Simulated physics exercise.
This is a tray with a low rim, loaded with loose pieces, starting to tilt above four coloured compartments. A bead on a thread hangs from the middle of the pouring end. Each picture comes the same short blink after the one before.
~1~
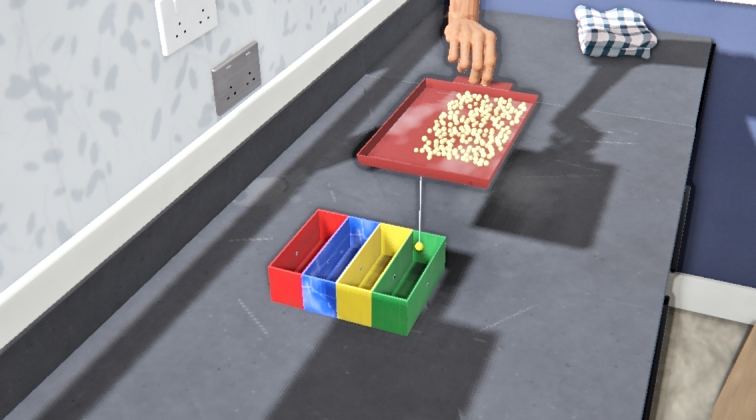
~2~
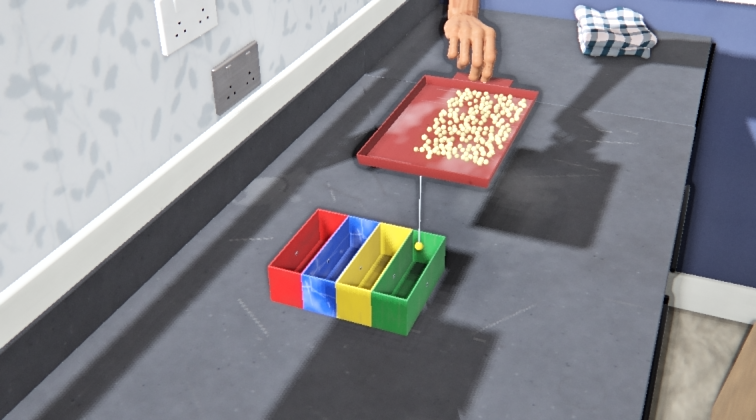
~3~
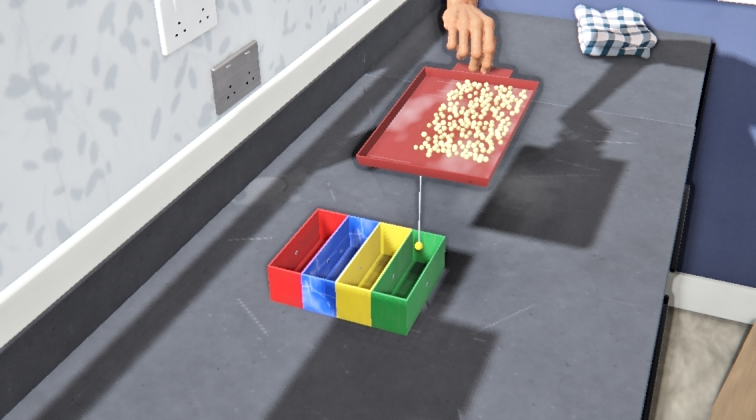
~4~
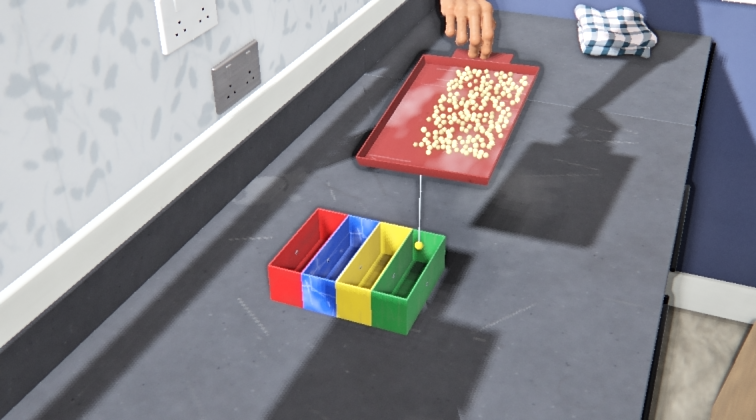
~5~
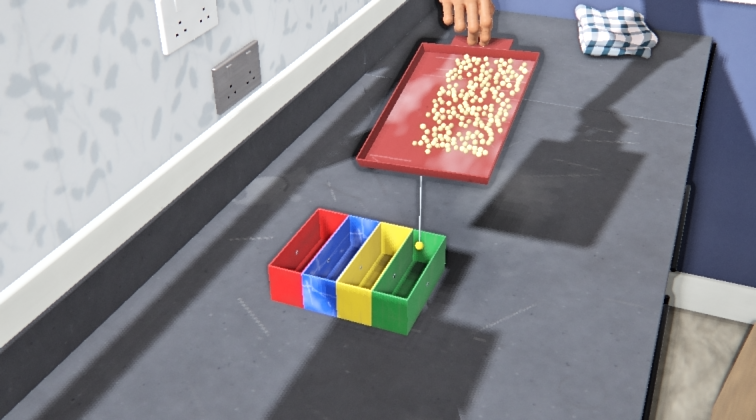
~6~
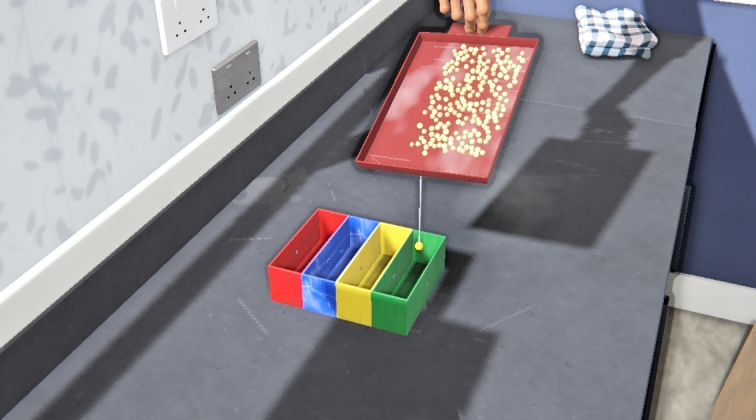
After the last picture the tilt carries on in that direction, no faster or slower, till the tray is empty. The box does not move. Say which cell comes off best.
It favours the yellow compartment.
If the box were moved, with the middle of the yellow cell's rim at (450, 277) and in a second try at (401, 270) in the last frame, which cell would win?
One: The cell in red. Two: The cell in blue.
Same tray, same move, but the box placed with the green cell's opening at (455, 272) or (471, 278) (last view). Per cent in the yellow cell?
In turn 20 and 10 in a hundred.
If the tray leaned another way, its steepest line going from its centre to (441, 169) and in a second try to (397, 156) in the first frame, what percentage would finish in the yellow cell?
About 0 and 50 per cent.
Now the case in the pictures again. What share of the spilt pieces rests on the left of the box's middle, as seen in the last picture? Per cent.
Near 20 %.
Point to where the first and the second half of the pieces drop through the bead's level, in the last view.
At about (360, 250), then at (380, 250).
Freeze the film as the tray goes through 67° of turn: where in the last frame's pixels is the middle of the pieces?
Roughly at (390, 172).
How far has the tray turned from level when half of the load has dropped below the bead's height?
Near 100 degrees.
Soon, tray tipped steeply; about two thirds on the tray; a small part in the yellow cell; a stray few in the blue cell; a stray few in the green cell; about a quarter falling or outside the box.
A while on, tray tipped past a quarter turn; a small part on the tray; about a third in the yellow cell; about a quarter in the blue cell; a small part in the green cell; about a quarter falling or outside the box.
Towards the end, tray tipped past a quarter turn; about half in the yellow cell; about a quarter in the blue cell; about a quarter in the green cell; a small part falling or outside the box.
Finally, tray tipped past a quarter turn; about half in the yellow cell; about a quarter in the blue cell; about a quarter in the green cell; none in the red cell; a small part outside the box.
